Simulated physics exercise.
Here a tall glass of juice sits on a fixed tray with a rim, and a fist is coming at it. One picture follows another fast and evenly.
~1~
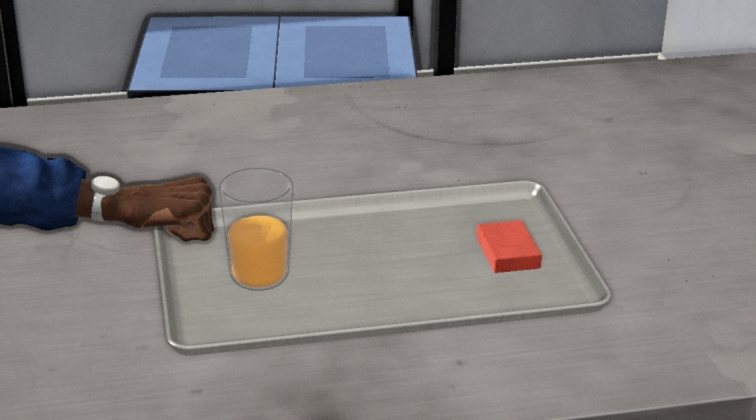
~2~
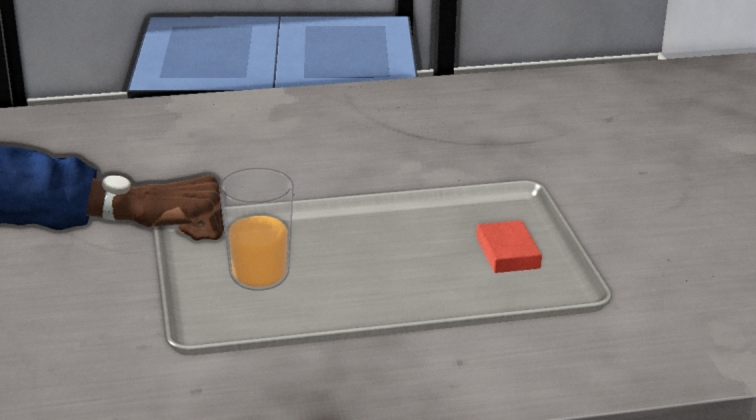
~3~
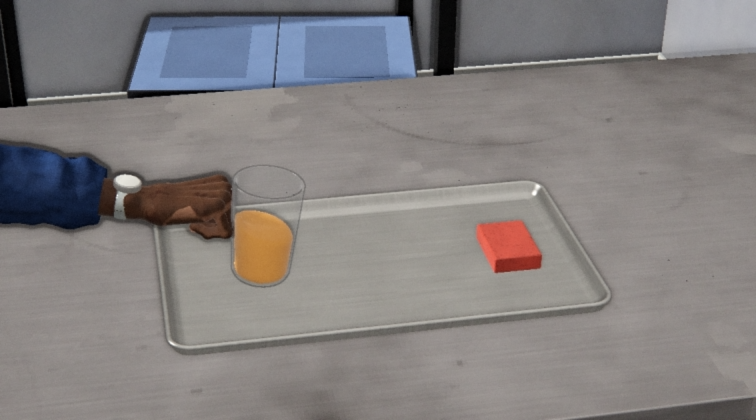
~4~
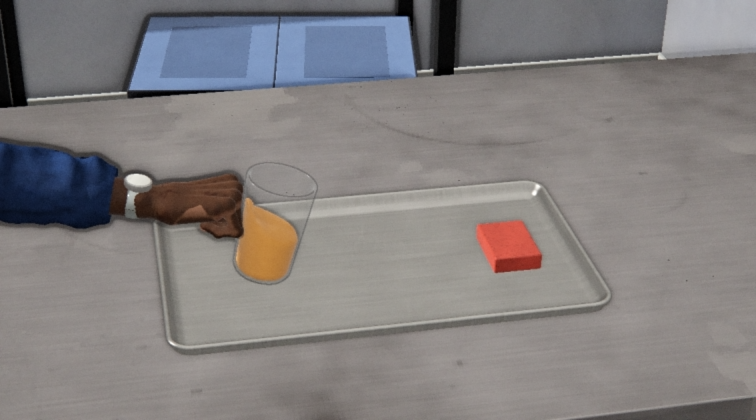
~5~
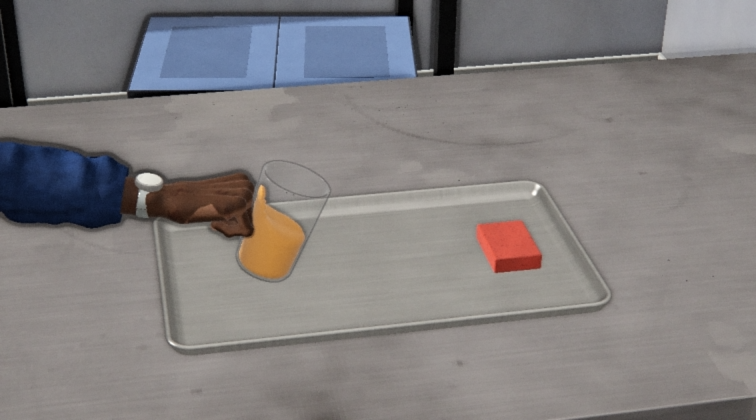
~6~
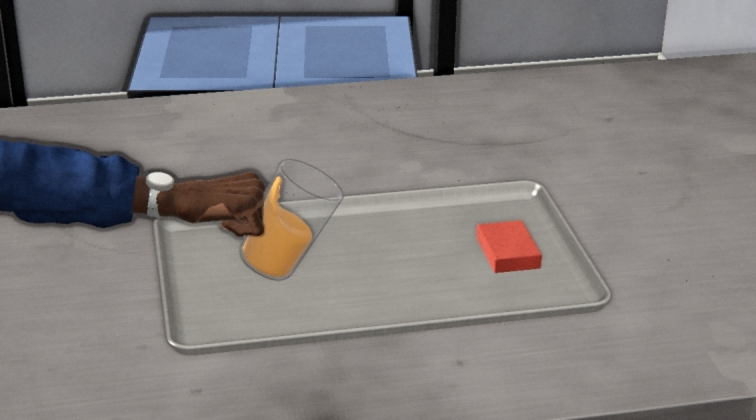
A glass of orange liquid tilting rightward as a fist pushes its upper side, the liquid sloshing up toward the hand.
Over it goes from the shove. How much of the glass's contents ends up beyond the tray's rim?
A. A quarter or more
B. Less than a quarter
B, less than a quarter.
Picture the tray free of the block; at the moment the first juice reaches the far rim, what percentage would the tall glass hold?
45 %, roughly.
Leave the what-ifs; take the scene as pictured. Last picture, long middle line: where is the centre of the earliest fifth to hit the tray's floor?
Roughly (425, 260).
A moment on, the tall glass lies on its side and 99 per cent is in the glass, 1 on the tray and 0 above or beyond its rim.
Next, the tall glass lies on its side and 50 per cent is in the glass, 41 on the tray and 9 above or beyond its rim.
Then the tall glass lies on its side and 26 per cent is in the glass, 50 on the tray and 24 above or beyond its rim.
Later the tall glass lies on its side and 15 per cent is in the glass, 71 on the tray and 15 above or beyond its rim.
In the end 87 per cent is held by tray and glass, 13 is off the tray.
